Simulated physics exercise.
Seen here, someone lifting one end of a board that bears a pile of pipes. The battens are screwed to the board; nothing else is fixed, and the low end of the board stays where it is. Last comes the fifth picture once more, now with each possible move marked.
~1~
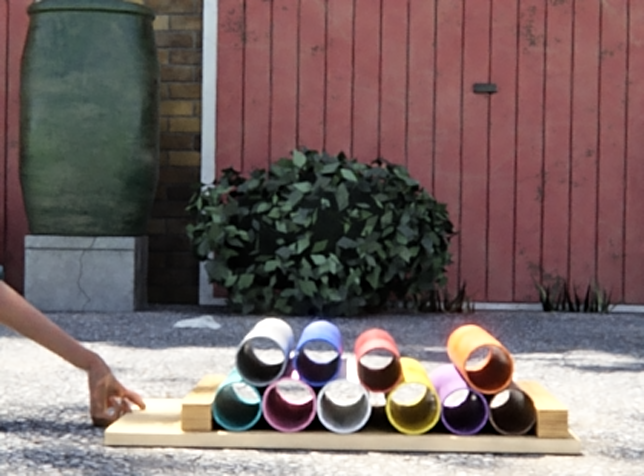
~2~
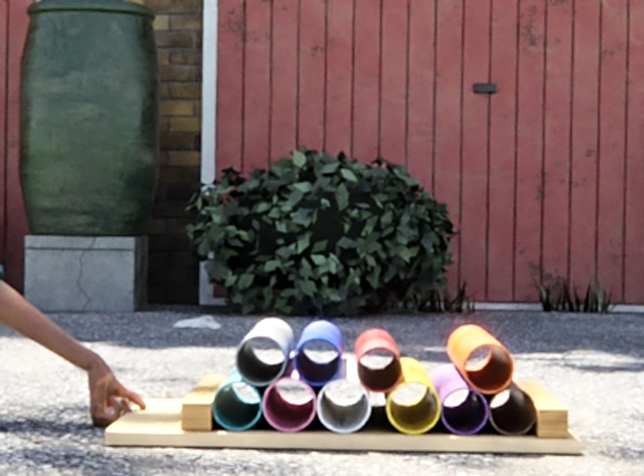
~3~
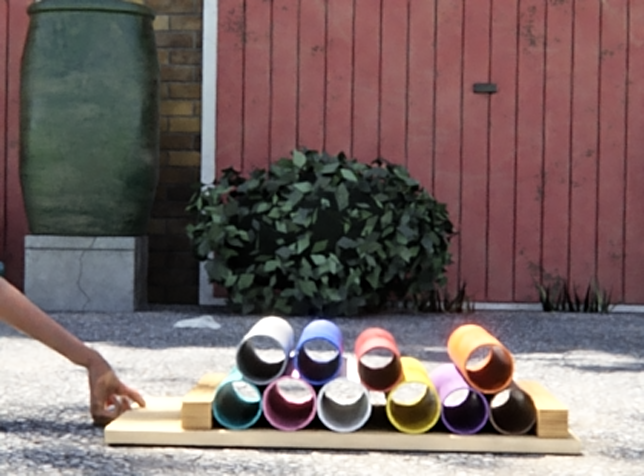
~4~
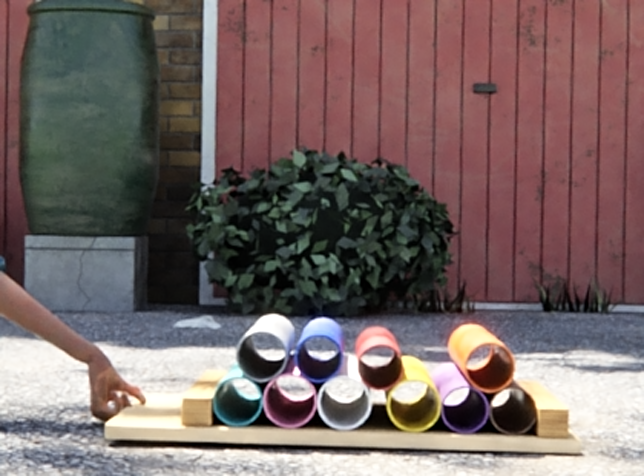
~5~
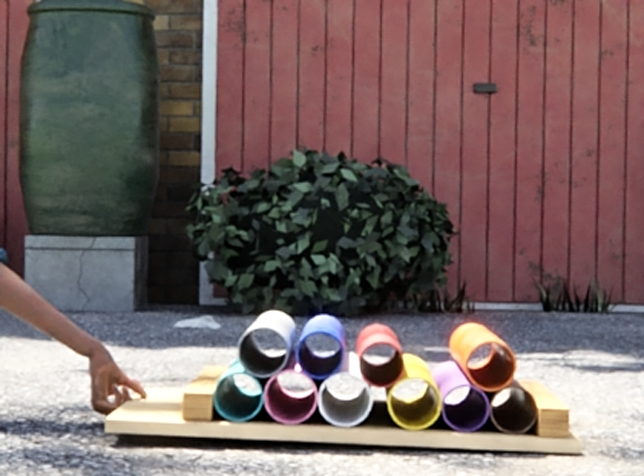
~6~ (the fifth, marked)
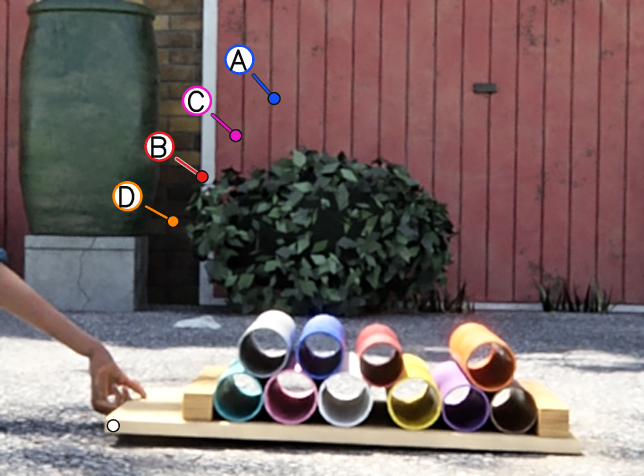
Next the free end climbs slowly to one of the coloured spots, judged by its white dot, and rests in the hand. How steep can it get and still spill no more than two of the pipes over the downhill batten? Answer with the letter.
The highest mark that will do is D.
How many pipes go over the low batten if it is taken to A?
At A the number is four.
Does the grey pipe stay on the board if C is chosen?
The grey pipe: No.
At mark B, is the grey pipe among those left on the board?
No.
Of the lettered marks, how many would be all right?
The number is one.
On the marked copy, A at (274, 99); B at (202, 177); C at (236, 136); D at (173, 221); the white dot at (113, 426).
Following D. Soon after the start, board at 16°.
Later, board at 28°.
In the end, board at 28°, none over the low batten.
As for the rest, A four over the low batten (red, orange, blue, grey); B four over the low batten (red, orange, blue, grey); C four over the low batten (red, orange, blue, grey).
